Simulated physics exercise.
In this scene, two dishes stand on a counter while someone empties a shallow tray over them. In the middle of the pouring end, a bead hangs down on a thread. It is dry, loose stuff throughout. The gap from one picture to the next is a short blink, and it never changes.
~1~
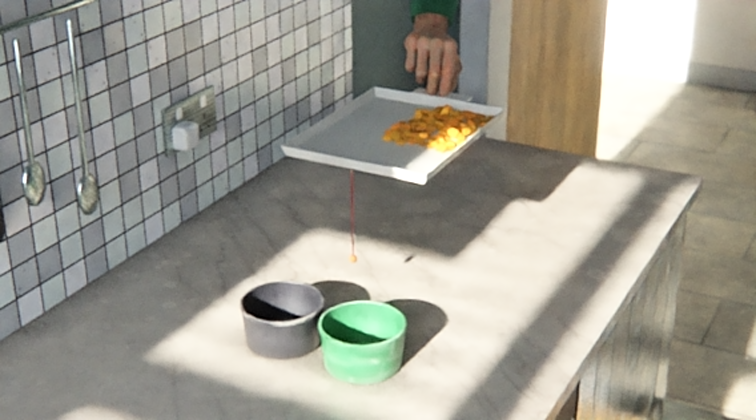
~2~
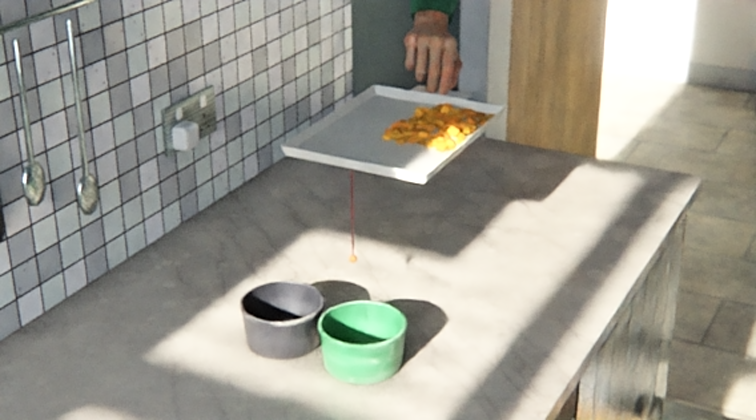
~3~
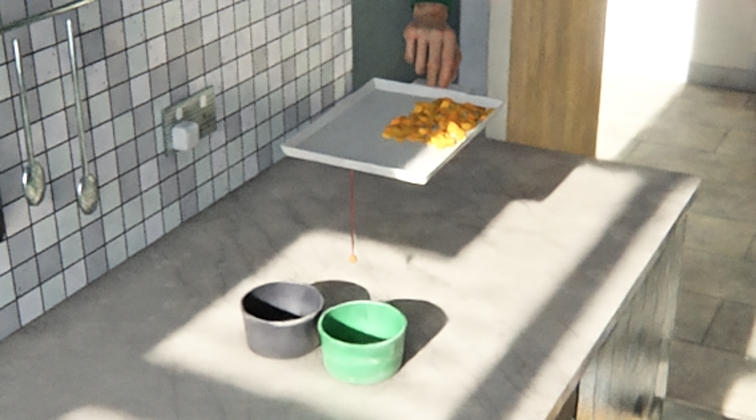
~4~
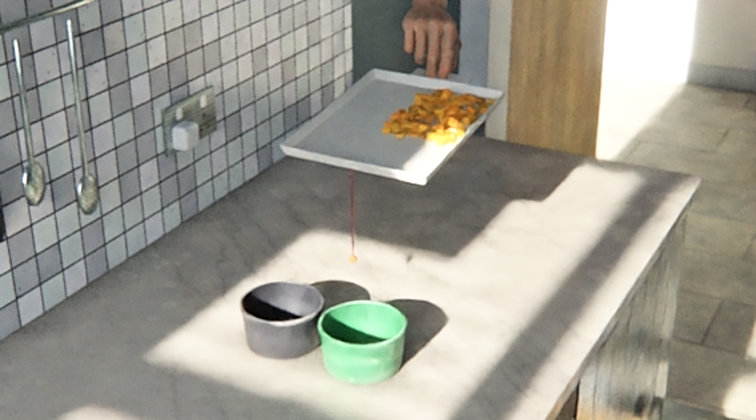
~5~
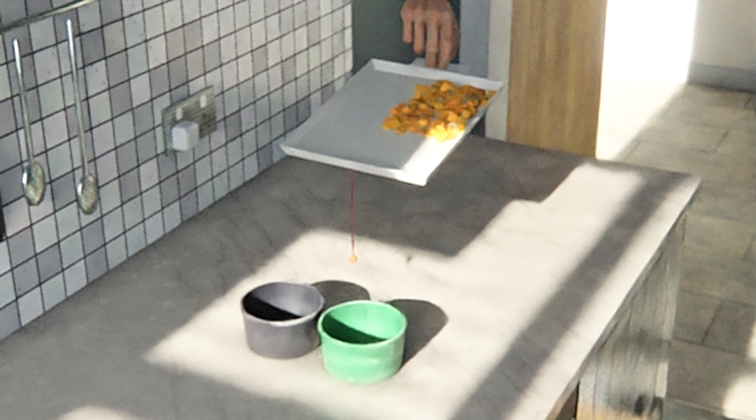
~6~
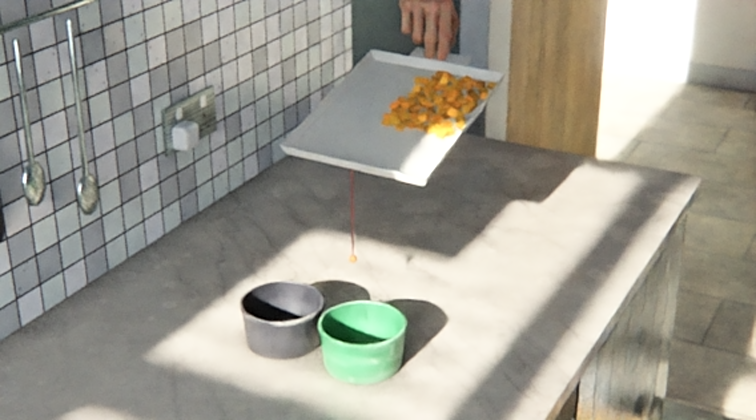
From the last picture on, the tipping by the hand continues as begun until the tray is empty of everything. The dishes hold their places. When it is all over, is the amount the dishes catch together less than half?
Yes, they hold less than half.
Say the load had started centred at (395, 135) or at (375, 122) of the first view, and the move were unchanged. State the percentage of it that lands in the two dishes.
Estimate: 0 % first, 0 % second.
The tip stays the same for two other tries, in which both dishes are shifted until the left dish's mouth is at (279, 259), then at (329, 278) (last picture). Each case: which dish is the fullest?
Well, the right-side one at the first spot and the right-side one at the second.
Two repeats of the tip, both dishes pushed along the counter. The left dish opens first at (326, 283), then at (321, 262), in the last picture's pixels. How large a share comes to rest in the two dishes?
First 90 per cent, second 40 per cent.
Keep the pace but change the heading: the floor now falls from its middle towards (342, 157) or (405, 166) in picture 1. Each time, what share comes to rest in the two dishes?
I'd put it at some 0 % and then some 0 %.
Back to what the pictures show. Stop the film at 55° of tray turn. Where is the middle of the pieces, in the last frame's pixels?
Close to (391, 170).
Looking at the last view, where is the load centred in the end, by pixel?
About (373, 331).
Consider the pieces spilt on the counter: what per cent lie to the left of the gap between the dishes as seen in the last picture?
Close to 10 per cent.
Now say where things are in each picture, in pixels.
In the first frame, corners of the pouring end at (286, 145) and (424, 173), level; middle of the load at (441, 127), small crackers; left dish at (261, 336); right dish at (342, 359); bead on its thread at (353, 259).
In the second frame, corners of the pouring end at (286, 145) and (424, 173), level; middle of the load at (441, 125).
In the third frame, corners of the pouring end at (286, 145) and (424, 173), tipped barely, lowest at the right corner; middle of the load at (441, 121).
In the fourth frame, corners of the pouring end at (285, 145) and (424, 174), tipped a little, lowest at the right corner; middle of the load at (441, 115).
In the fifth frame, corners of the pouring end at (285, 144) and (423, 175), tipped a little, lowest at the right corner; middle of the load at (440, 108).
In the sixth frame, corners of the pouring end at (285, 144) and (423, 176), tipped a little, lowest at the right corner; middle of the load at (440, 102); left dish at (261, 336); right dish at (342, 359).
Soon after the last picture, tray tipped steeply; most on the tray; about a quarter in the air.
A little later, tray tipped right over; about half on the tray; a small part in the right dish; about half outside both; a stray few in the air.
Later still, tray tipped past a quarter turn; a small part in the right dish; a stray few in the left dish; nearly all outside both.
At rest, tray tipped past a quarter turn; a small part in the right dish; a stray few in the left dish; nearly all outside both.
